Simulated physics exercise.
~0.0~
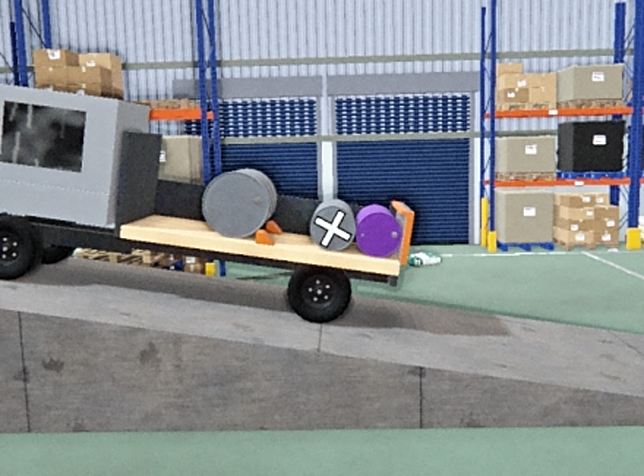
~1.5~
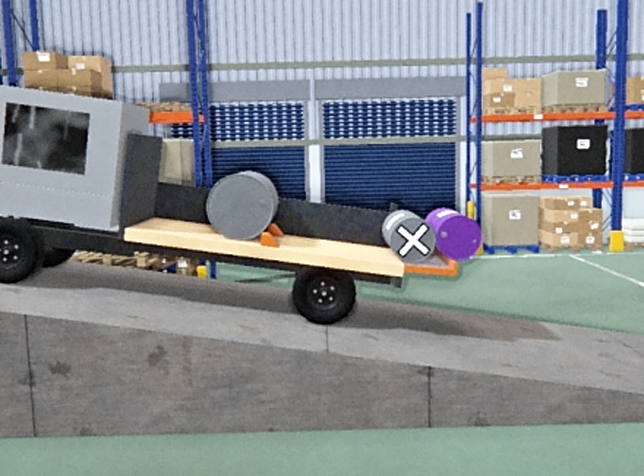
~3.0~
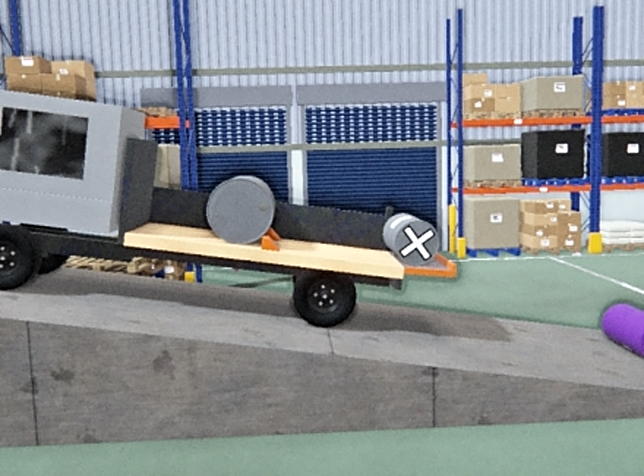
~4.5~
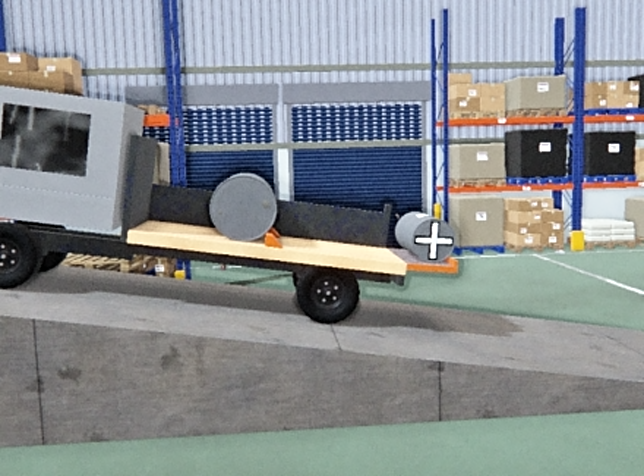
In a warehouse lined with shelves of boxes, a grey pick-up stands on a concrete slope, seen from its open side with the bed tilting down to the right. A large grey drum rests against an orange chock mid-bed, while a smaller grey drum crossed in white and a purple one sit by the raised orange tailgate. The gate swings down, and both small drums roll right onto it. The purple drum drops off the back to the ground and rolls out of view at the right. The crossed drum stays on the lowered gate, and the large one remains by its chock.
